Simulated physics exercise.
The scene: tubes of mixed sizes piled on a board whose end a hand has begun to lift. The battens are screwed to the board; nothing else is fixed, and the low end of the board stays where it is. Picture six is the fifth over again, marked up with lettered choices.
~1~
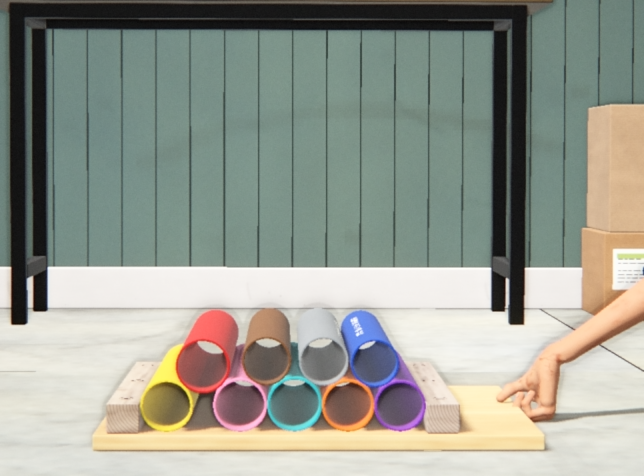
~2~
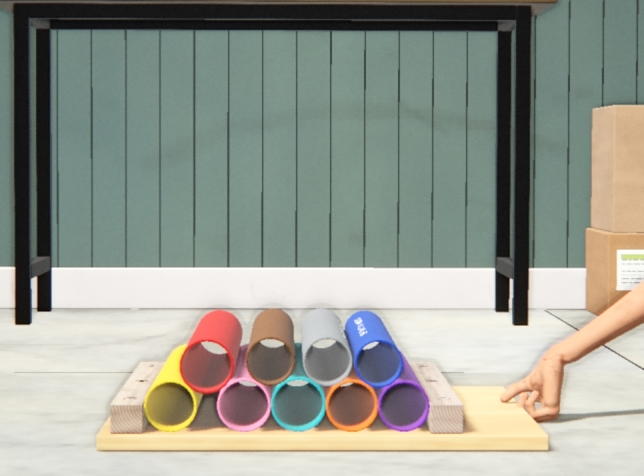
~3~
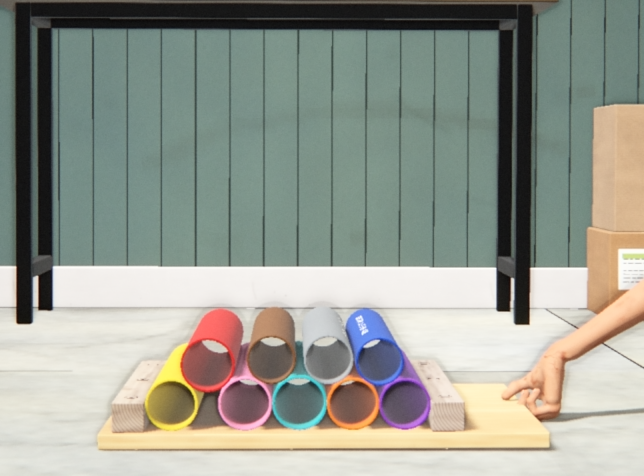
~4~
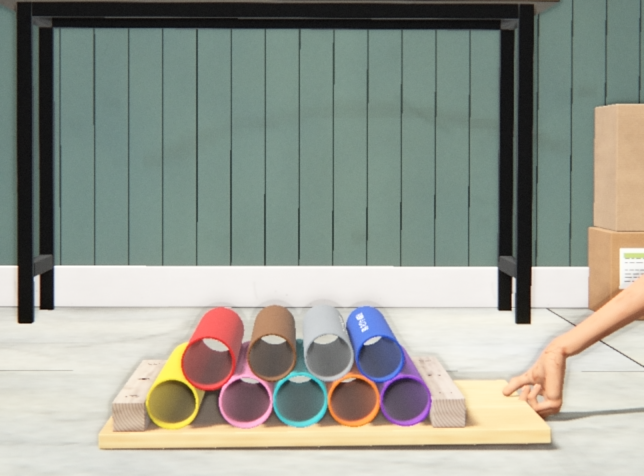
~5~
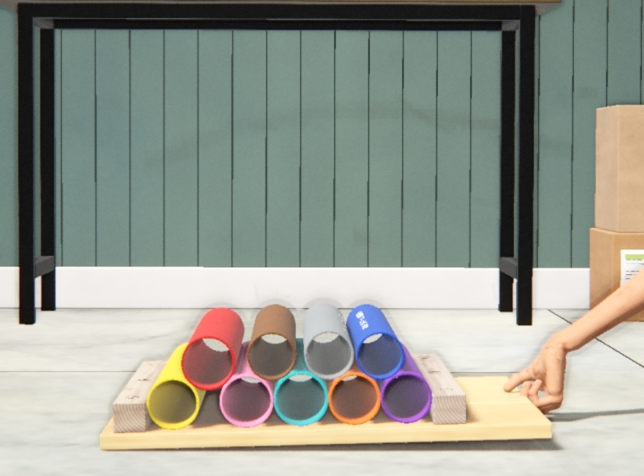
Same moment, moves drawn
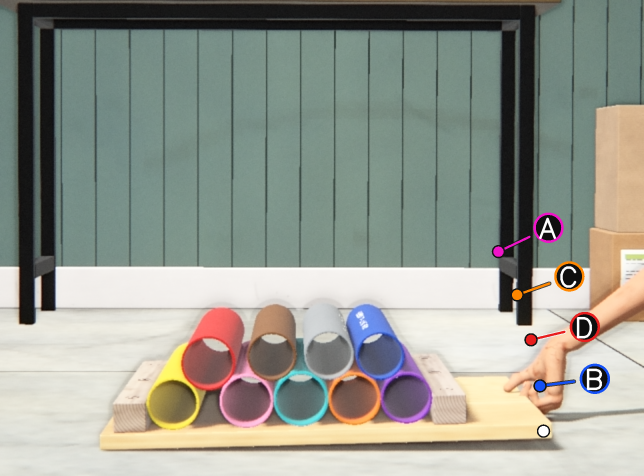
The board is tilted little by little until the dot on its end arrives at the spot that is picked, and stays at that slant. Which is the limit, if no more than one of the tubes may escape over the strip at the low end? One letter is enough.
A is the limit.
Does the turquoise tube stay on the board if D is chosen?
The turquoise tube: Yes.
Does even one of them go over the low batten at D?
No, at D.
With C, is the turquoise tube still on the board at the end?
Yes, with C.
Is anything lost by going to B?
At B: No.
On the marked copy, A at (499, 252); B at (540, 386); C at (517, 295); D at (531, 340); the white dot at (543, 431).
Following A. Soon after the start, board at 16°.
Later, board at 26°.
In the end, board at 26°, none over the low batten.
As for the rest, B none over the low batten; C none over the low batten; D none over the low batten.
